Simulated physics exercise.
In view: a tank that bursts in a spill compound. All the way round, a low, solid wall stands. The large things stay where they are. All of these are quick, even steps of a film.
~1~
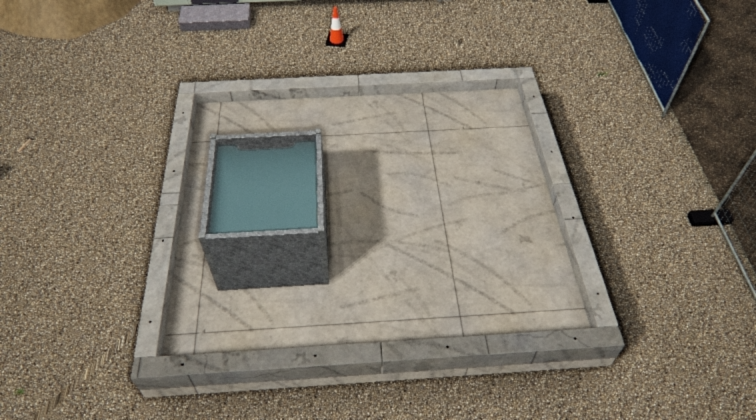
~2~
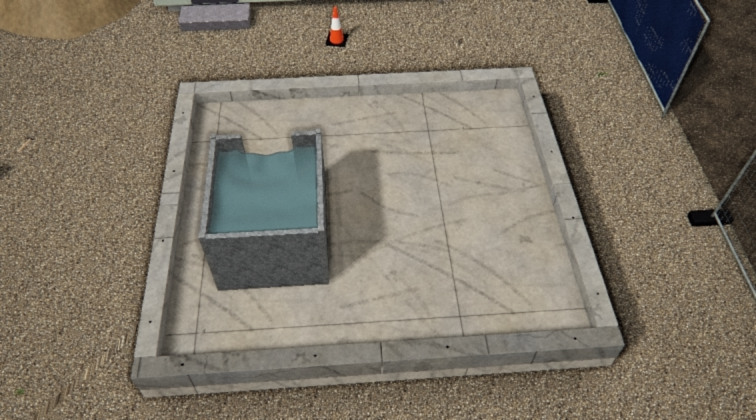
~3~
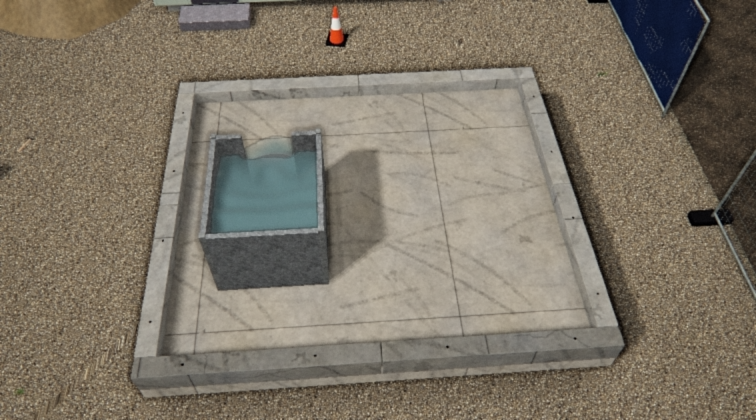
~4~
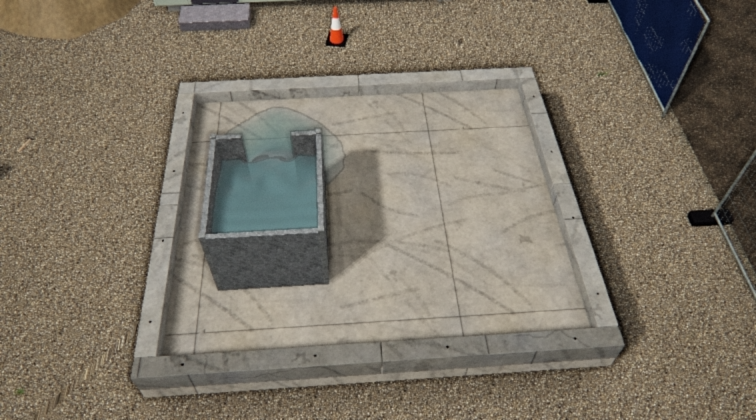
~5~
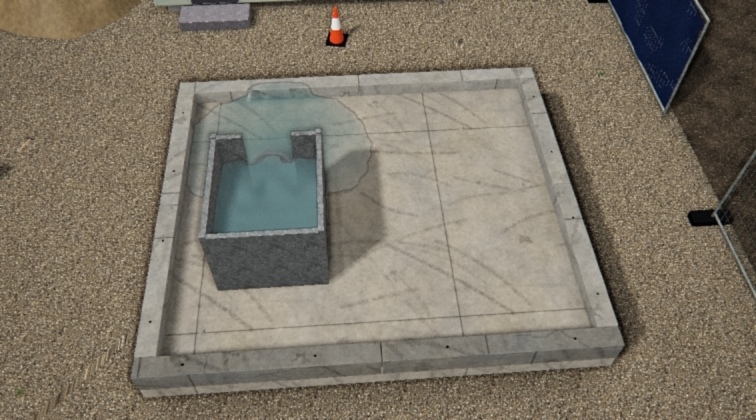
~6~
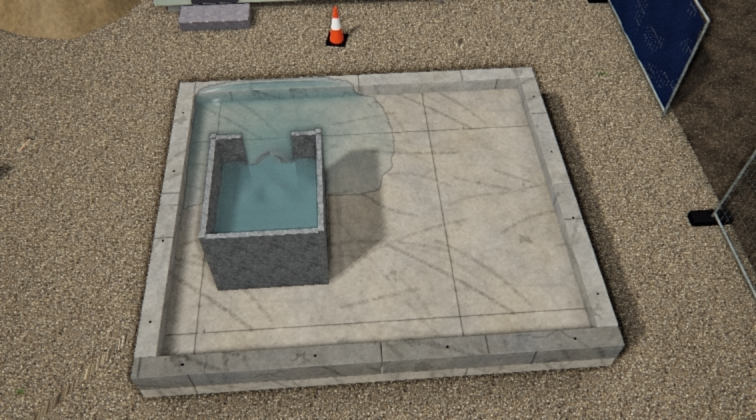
Water poured out of a gap that opened in the far side of a gray, open-topped tank, then spread across the pale floor behind it and out to the right, inside the low surrounding wall.
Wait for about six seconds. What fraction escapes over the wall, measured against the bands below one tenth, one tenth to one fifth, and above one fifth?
The fraction that escapes is one tenth to one fifth.
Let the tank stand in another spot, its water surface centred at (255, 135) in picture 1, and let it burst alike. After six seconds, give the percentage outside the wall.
By my count it comes to roughly 30 percent.
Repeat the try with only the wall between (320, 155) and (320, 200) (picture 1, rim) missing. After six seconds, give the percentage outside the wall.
About 10 %.
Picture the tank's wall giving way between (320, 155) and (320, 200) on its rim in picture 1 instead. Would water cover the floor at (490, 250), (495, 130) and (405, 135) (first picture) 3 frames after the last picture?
Taking them as listed, I'd say drenched, drenched and drenched.
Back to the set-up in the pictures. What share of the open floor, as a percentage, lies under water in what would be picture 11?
35 %.
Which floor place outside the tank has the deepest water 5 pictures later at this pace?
Roughly at (198, 111).
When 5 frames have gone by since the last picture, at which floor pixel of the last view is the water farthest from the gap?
Close to (501, 97).
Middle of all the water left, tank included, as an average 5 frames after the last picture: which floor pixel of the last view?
Near pixel (280, 186).
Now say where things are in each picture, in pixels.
The water tank at (265, 186) is whole and still, in the first picture.
The front is at a hidden place, out from the gap on the water tank's far side, in the second picture.
The front is at a hidden place, out from the gap on the water tank's far side, in the third picture.
Water pours out on the water tank's far side and has run to (267, 114), in the fourth picture.
The front is at (227, 104), out from the gap on the water tank's far side, in the fifth picture.
Water pours out on the water tank's far side and has run to (369, 98), in the sixth picture.
A moment on, water covers 30 % of the floor; the low wall has let 2 % over.
Next, water covers 35 % of the floor; the low wall has let 5 % over.
Then, water covers 40 % of the floor; the low wall has let 14 % over.
Later, water covers 60 % of the floor; the low wall has let 15 % over.
In the end, water covers 75 % of the floor; the low wall has let 15 % over.
